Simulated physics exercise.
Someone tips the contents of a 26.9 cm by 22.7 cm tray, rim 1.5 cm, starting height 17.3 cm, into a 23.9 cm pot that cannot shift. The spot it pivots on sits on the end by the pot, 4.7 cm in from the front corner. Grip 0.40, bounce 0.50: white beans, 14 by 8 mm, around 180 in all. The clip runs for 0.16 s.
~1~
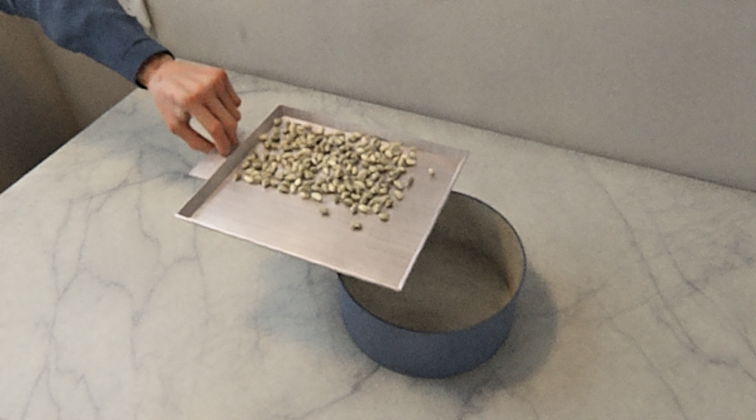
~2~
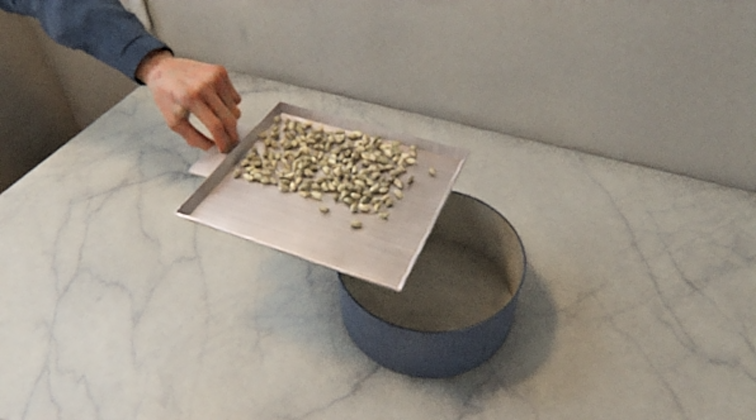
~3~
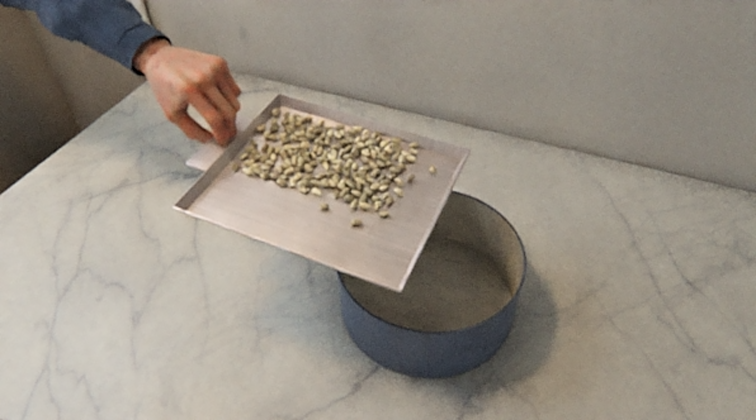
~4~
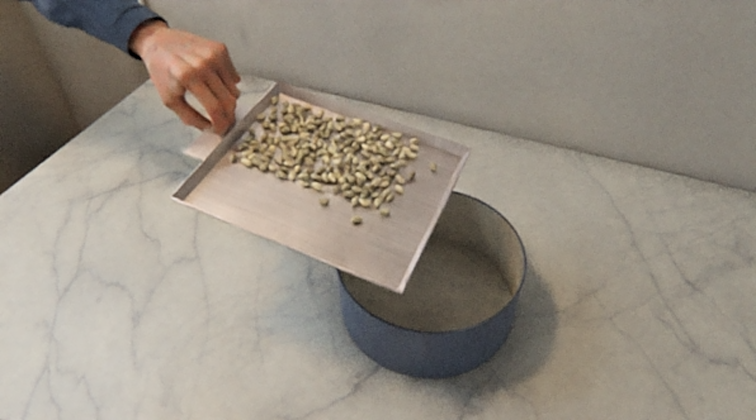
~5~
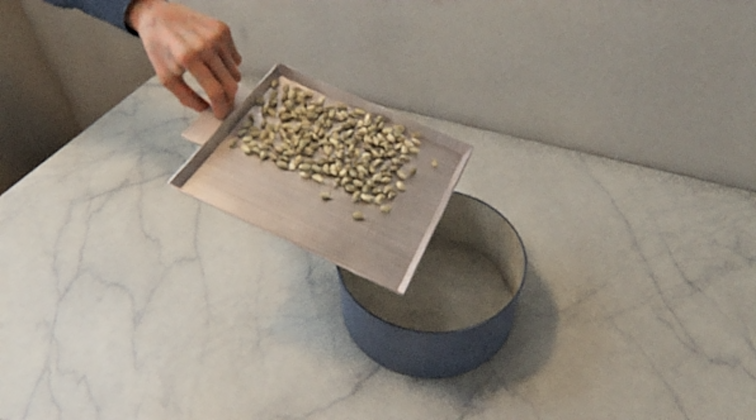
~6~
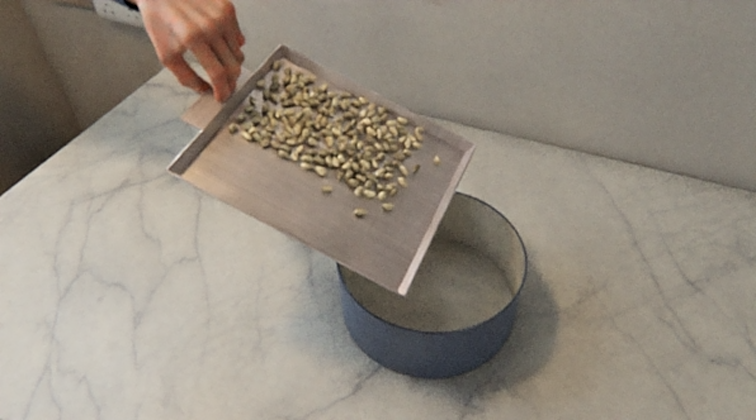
The video shows a hand gripping the left end of a square metal tray scattered with pale greenish beans, gradually raising that end so the tray slants toward a round blue pot on a marble surface, the beans staying bunched together.
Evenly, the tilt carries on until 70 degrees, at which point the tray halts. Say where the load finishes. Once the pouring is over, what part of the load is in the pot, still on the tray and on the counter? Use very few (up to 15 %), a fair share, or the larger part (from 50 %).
Pot: The larger part, tray: Very few, counter: A fair share.
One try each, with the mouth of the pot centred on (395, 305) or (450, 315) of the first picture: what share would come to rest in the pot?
First try around 65 %, second around 95 %.
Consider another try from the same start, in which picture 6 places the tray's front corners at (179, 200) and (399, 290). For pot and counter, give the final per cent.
Split: Pot = 0, counter = 100.
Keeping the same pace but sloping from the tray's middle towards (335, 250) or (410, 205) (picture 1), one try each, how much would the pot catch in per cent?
That would be close to 0 per cent, then close to 80 per cent.
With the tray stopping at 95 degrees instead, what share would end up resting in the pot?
50 %.
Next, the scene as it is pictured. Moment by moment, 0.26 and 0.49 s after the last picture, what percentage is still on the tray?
Around 100 first, about 5 after.
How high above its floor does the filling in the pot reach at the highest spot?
It reaches roughly 1.5 cm.
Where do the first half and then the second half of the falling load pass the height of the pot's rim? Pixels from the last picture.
(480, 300) or so first, later (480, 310).
Then, 0.16 s after the last picture, tilt 48 degrees; the tray holds 100 %, the pot 0 %.
Then, 0.26 s after the last picture, tilt 65 degrees; the tray holds 100 %, the pot 0 %.
Then, 0.49 s after the last picture, tilt 70 degrees; the tray holds 5 %, the pot 55 %.
In the end, pot 60 %, tray 0 %, counter 40 %.
